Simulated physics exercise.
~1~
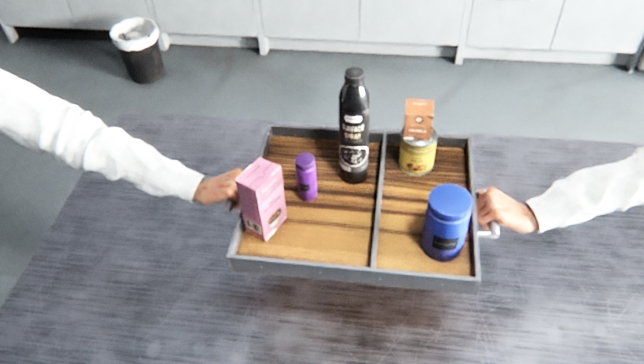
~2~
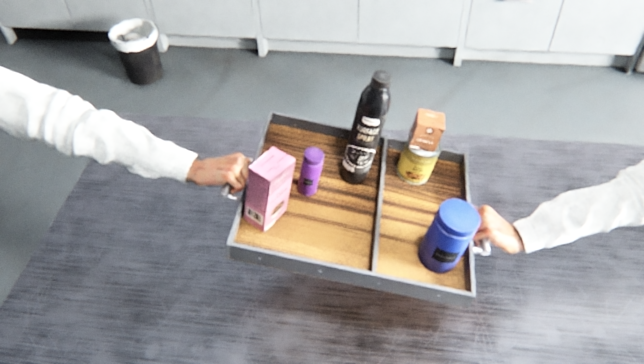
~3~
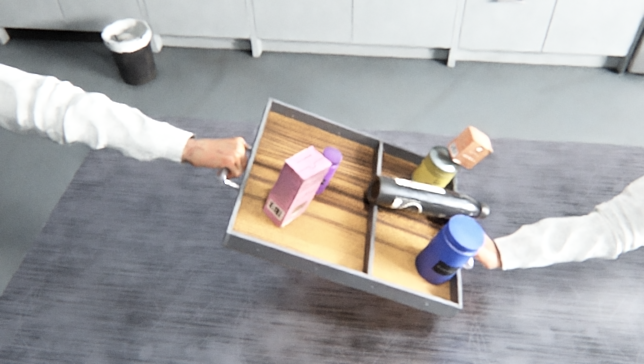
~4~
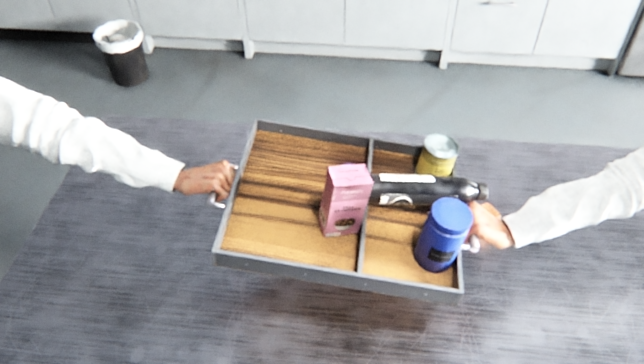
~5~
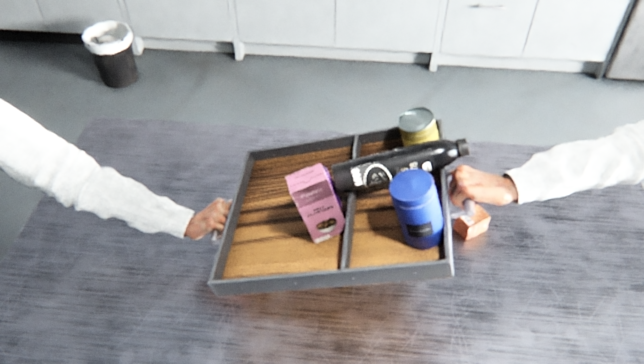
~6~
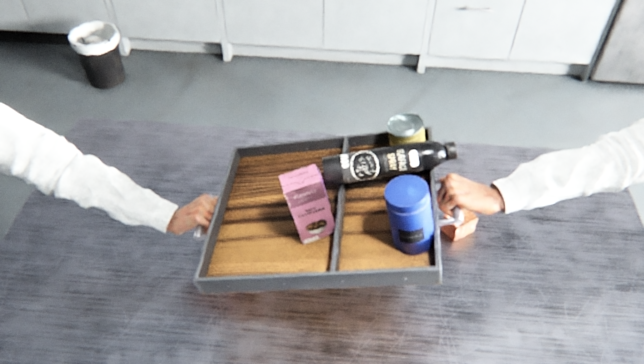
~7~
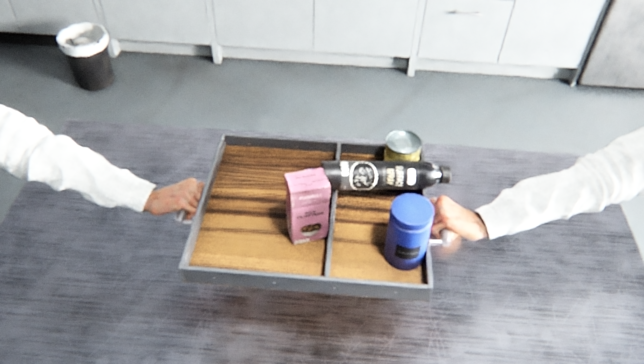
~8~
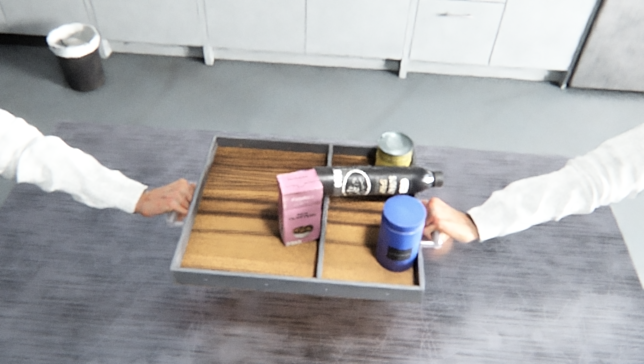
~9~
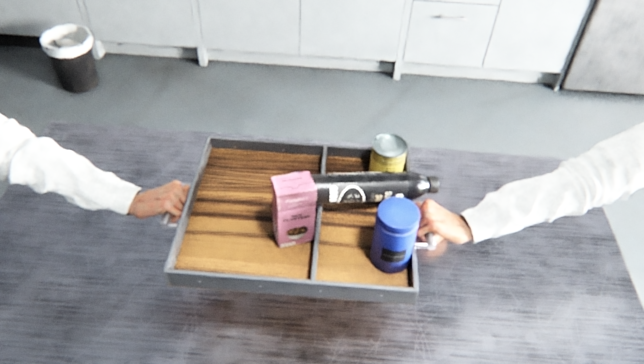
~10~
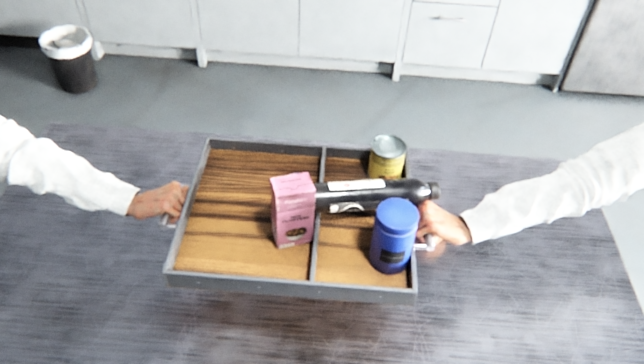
Above a table, two hands tilt a tray, toppling a bottle and spilling an orange carton.
